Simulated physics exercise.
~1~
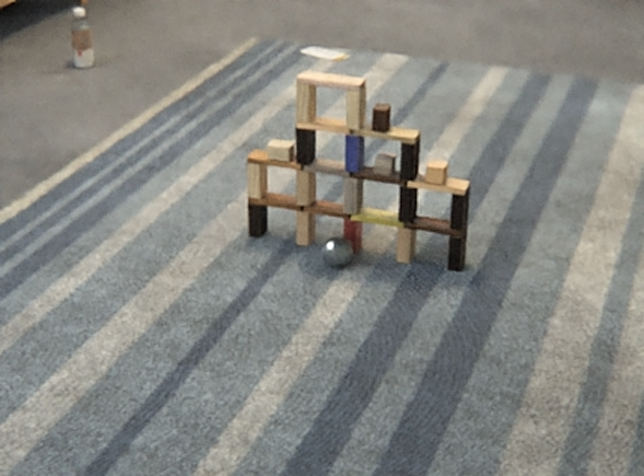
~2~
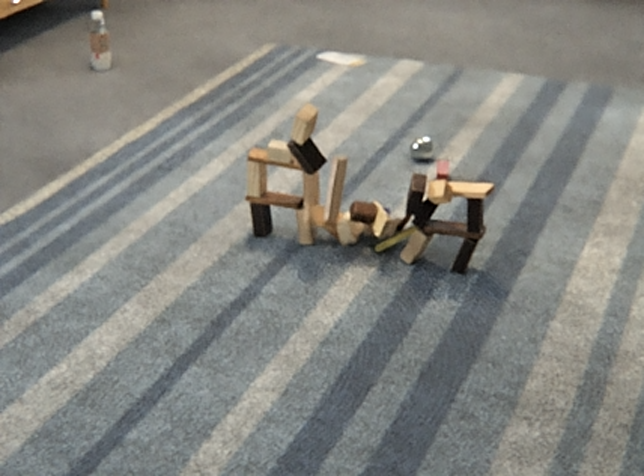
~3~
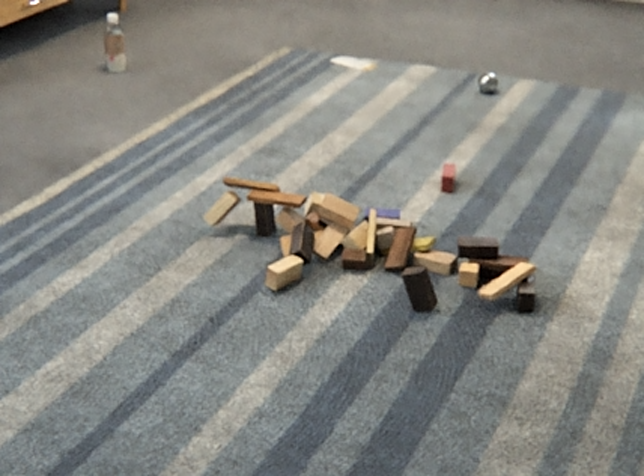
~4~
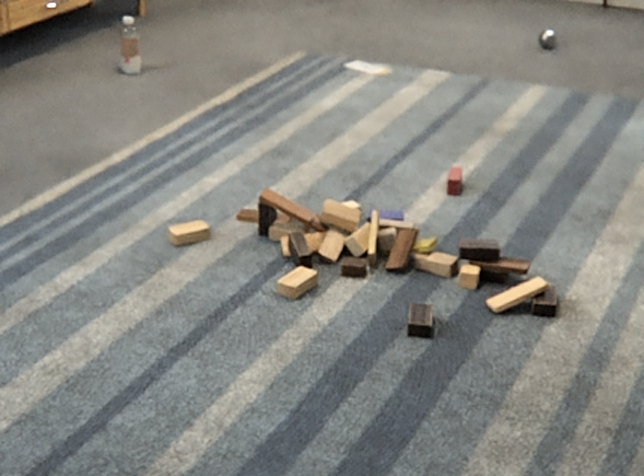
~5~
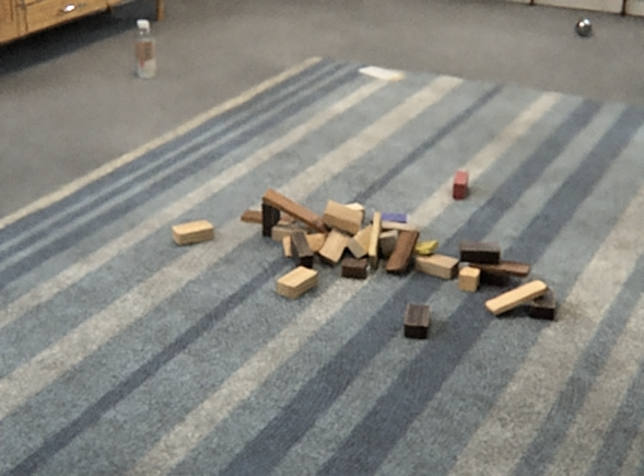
Wooden block structure collapsing into a scattered heap on a striped rug as a steel ball rolls through and away behind it.
